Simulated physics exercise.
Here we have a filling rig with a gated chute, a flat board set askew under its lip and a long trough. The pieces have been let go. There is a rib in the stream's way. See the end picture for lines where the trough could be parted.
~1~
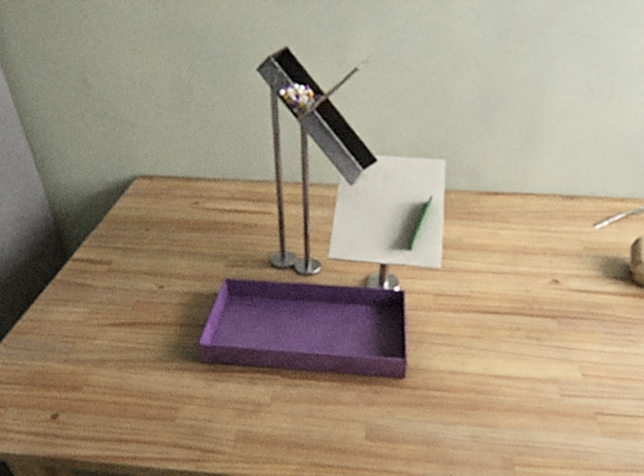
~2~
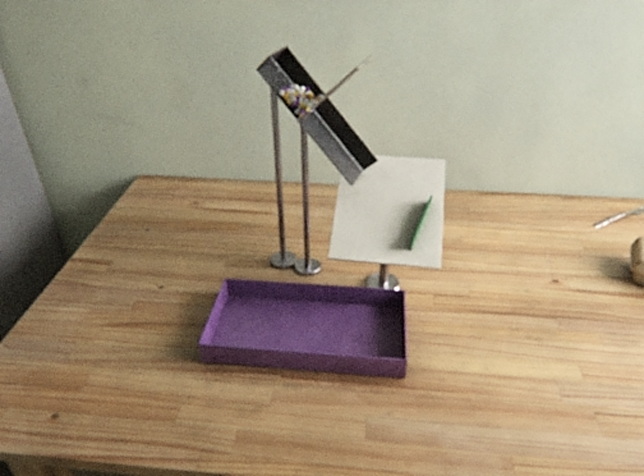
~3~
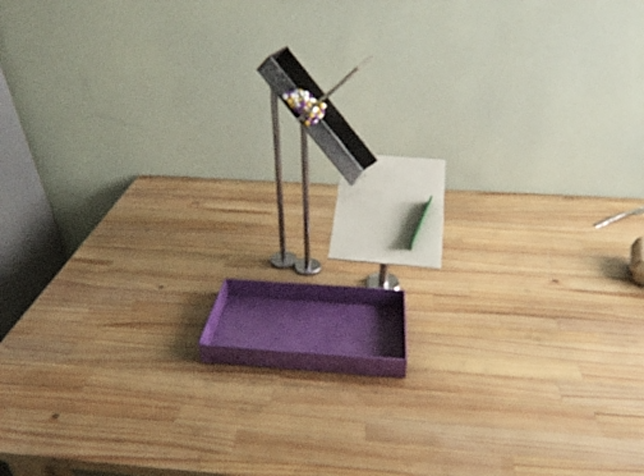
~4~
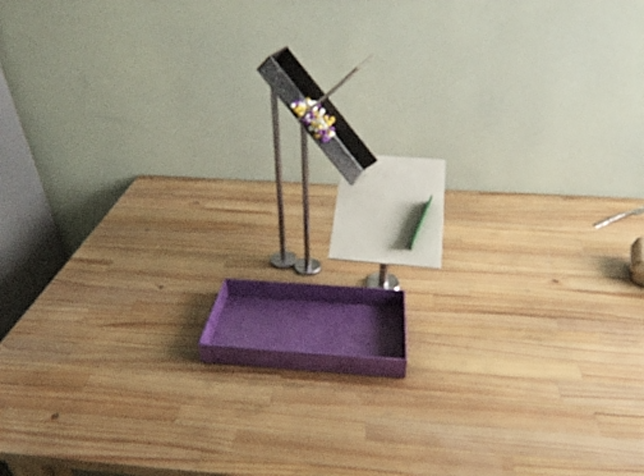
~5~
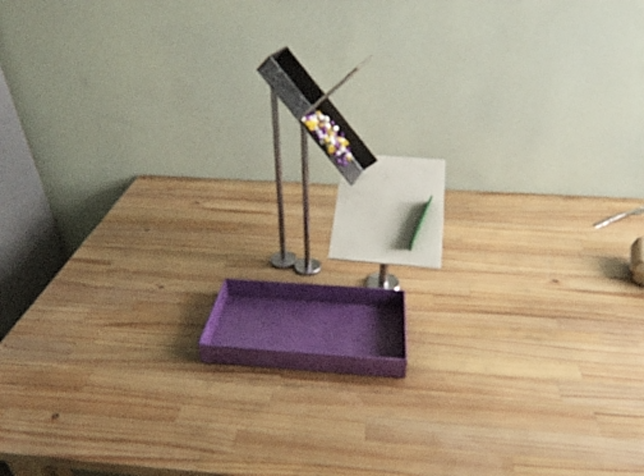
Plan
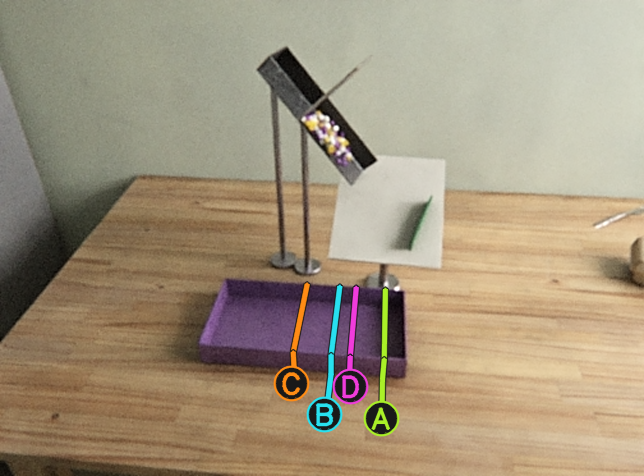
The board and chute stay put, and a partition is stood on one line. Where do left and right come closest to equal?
Line A does it best.
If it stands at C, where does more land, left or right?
More lands on the right.
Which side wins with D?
Right.
On the marked copy, line A crosses the front rim at (384, 358); line B crosses the front rim at (331, 354); line C crosses the front rim at (293, 351); line D crosses the front rim at (350, 355).
If A is chosen, of what is caught, close to half on the left of the divider, close to half on the right.
If B is chosen, of what is caught, none at all on the left of the divider, the whole lot on the right.
If C is chosen, of what is caught, none at all on the left of the divider, the whole lot on the right.
If D is chosen, of what is caught, a small share on the left of the divider, all but a few on the right.
